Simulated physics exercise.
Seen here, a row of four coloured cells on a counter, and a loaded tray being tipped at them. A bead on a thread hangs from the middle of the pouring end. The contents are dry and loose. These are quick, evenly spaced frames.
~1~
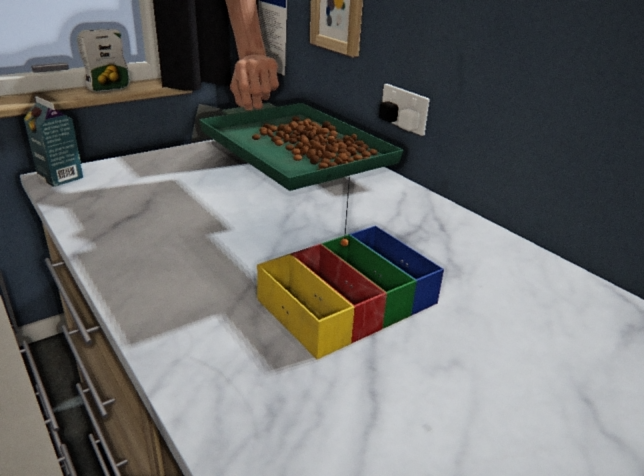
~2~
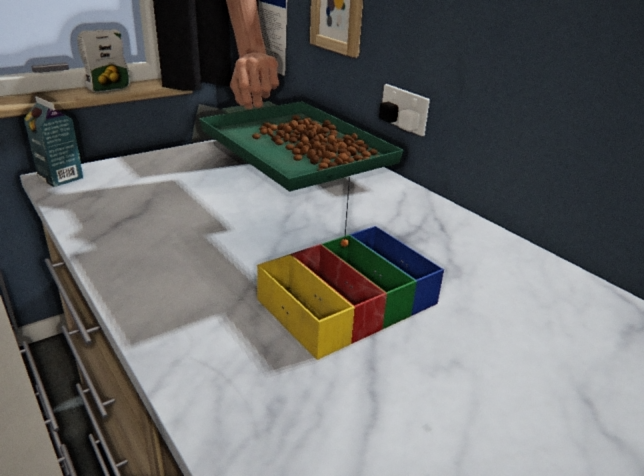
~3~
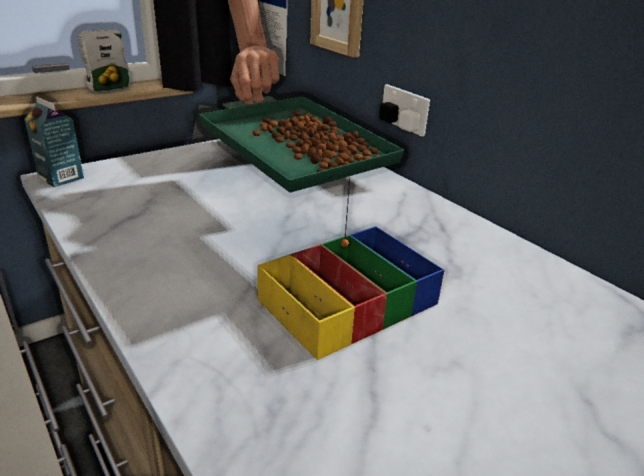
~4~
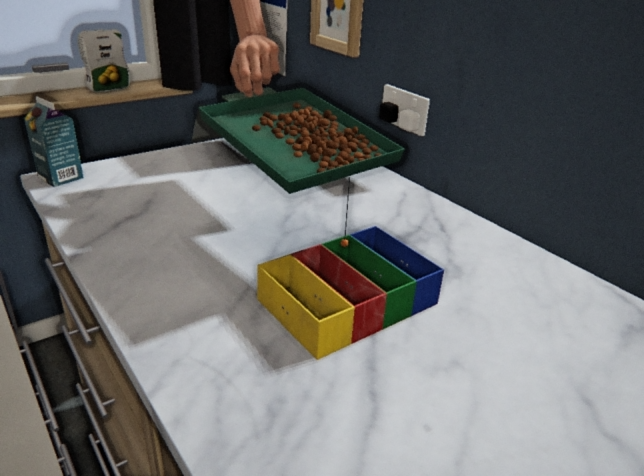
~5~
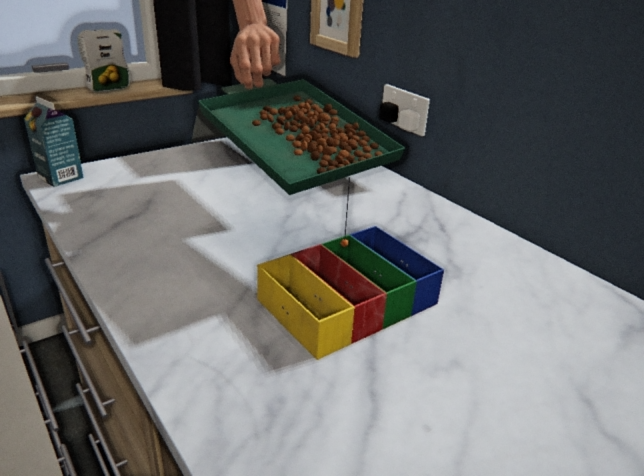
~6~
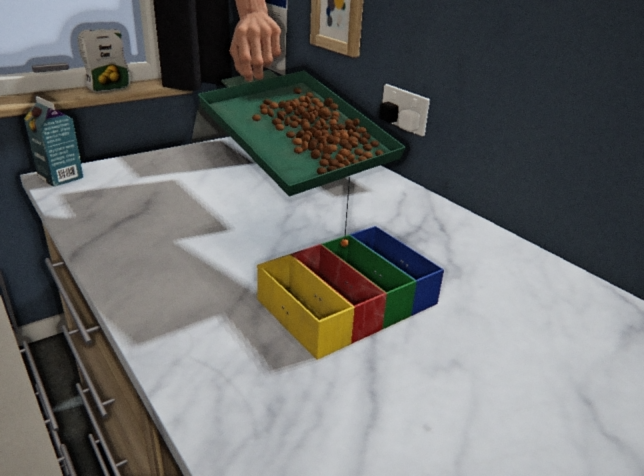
A kitchen with dark blue walls and a marble-patterned worktop is seen from above at an angle, the view staying still. A hand holds a green tray of brown kibble above a row of yellow, red, green and blue cells, with an orange bead hanging on a thread and a carton at left. The hand gradually tilts the tray, its near left corner dipping slightly.
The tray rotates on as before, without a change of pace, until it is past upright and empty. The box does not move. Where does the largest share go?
It favours the yellow compartment.
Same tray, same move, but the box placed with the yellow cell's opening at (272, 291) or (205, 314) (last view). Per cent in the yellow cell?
The first gives 0 %, the second 0 %.
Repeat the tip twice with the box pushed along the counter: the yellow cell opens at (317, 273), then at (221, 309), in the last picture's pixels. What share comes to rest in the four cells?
Roughly 70 per cent, and 90 per cent.
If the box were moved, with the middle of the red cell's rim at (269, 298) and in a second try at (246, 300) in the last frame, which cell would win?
In turn: Green; the blue cell.
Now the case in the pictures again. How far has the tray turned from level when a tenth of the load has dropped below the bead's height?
Roughly 70°.
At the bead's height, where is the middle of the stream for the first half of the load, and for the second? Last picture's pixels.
Early half (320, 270), late half (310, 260).
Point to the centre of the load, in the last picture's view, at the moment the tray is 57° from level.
Near (326, 157).
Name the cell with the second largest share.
In second place: The red one.
Just after the last frame, tray tipped steeply; almost all on the tray; about a tenth falling or outside the box.
A moment on, tray tipped right over; roughly half on the tray; about a tenth in the yellow cell; about a tenth in the red cell; just a few in the green cell; roughly a quarter falling or outside the box.
Further on, tray tipped past a quarter turn; roughly half in the yellow cell; roughly a third in the red cell; about a tenth in the green cell; just a few falling or outside the box.
When it is over, tray tipped past a quarter turn; roughly half in the yellow cell; roughly a third in the red cell; about a tenth in the green cell; not one in the blue cell; just a few outside the box.
